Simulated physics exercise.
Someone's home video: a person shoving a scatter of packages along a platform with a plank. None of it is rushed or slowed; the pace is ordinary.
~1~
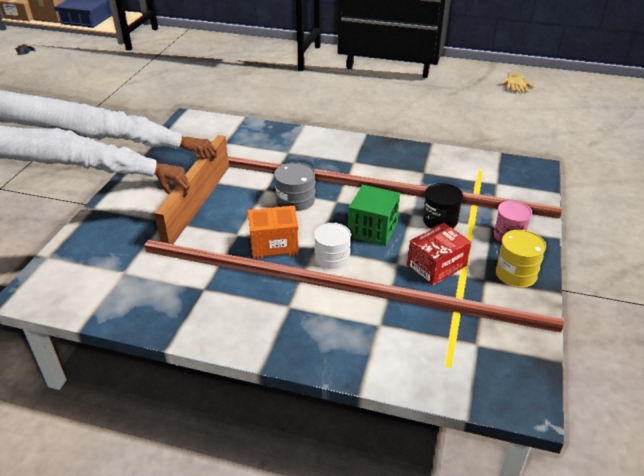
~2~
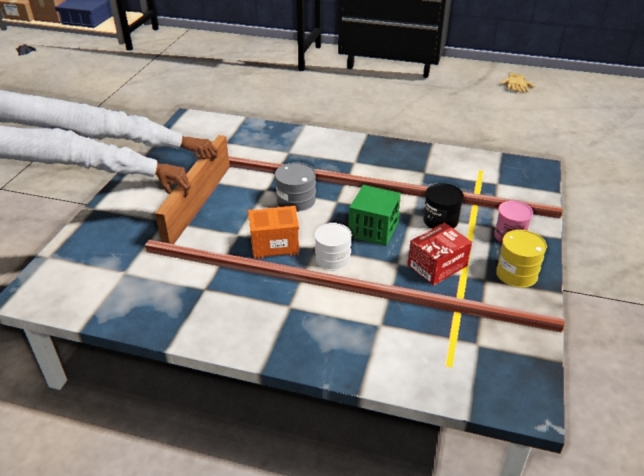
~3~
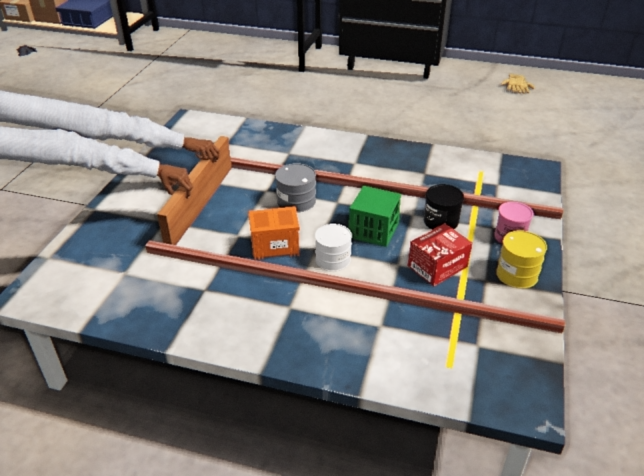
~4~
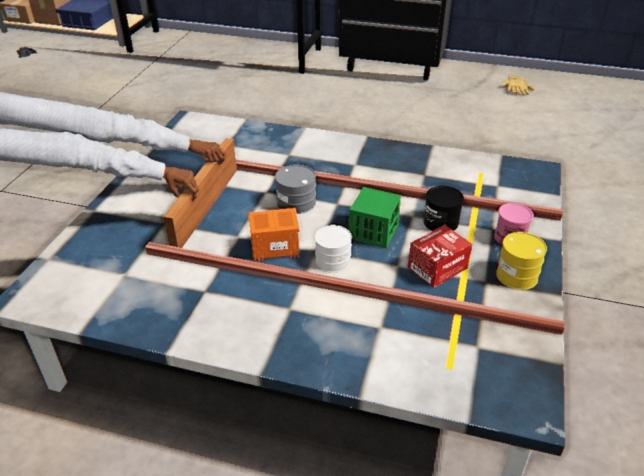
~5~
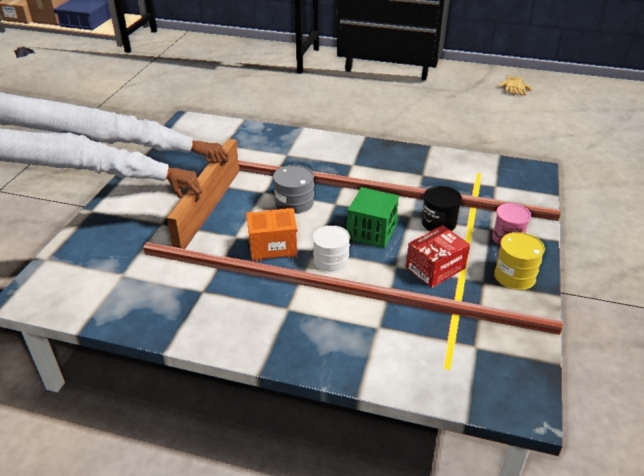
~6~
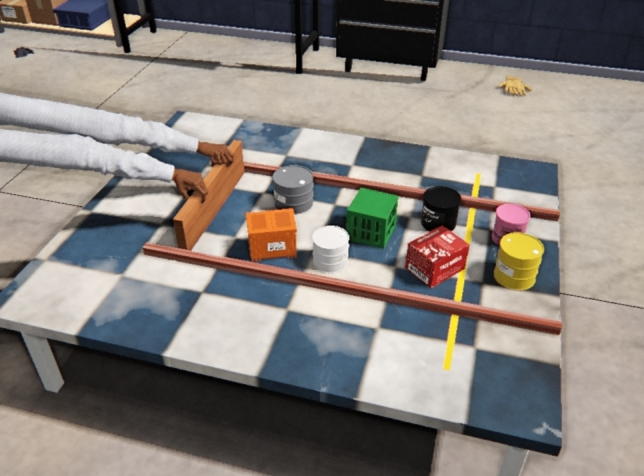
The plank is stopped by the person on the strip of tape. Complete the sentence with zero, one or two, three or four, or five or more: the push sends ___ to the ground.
The push sends one or two to the ground.
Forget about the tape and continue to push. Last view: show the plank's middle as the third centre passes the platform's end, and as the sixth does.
First roughly (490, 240), later roughly (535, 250).
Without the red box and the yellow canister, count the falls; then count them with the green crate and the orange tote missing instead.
0 for the first case, 0 for the second.
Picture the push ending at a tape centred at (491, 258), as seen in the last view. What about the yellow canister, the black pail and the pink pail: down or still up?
I'd say the yellow canister gets knocked off, the black pail stays aboard and the pink pail gets knocked off.
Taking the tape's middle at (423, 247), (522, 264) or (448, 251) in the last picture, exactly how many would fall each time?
Respectively 0, 5 and 0.
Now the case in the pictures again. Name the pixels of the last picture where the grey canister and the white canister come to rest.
(493, 219) and (533, 297).
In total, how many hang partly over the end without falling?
That'd be 1.
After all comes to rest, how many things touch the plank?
At rest, 3 are in contact.
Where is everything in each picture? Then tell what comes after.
In the first frame, yellow canister (520, 258); pink pail (512, 223); red box (439, 253); plank (196, 188); tape (467, 251).
In the second frame, pink pail (513, 224); orange tote (274, 233).
In the third frame, red box (440, 254); black pail (443, 208).
In the fourth frame, yellow canister (521, 261); plank (204, 191).
In the fifth frame, pink pail (511, 226); grey canister (294, 189).
In the sixth frame, yellow canister (518, 261); pink pail (510, 226); red box (437, 256); plank (213, 194); tape (465, 254).
A little later, none off yet; yellow canister at rest near (518, 261); pink pail at rest near (510, 226); red box at rest near (437, 256).
Next, none off yet; yellow canister at rest near (518, 261); pink pail at rest near (510, 226); red box at rest near (438, 256).
Later still, none off yet; yellow canister shifted a little near (524, 262); pink pail shifted a little near (517, 228); red box shifted about its own width near (482, 258).
When it is over, the number that fall off is one or two; down, yellow canister.
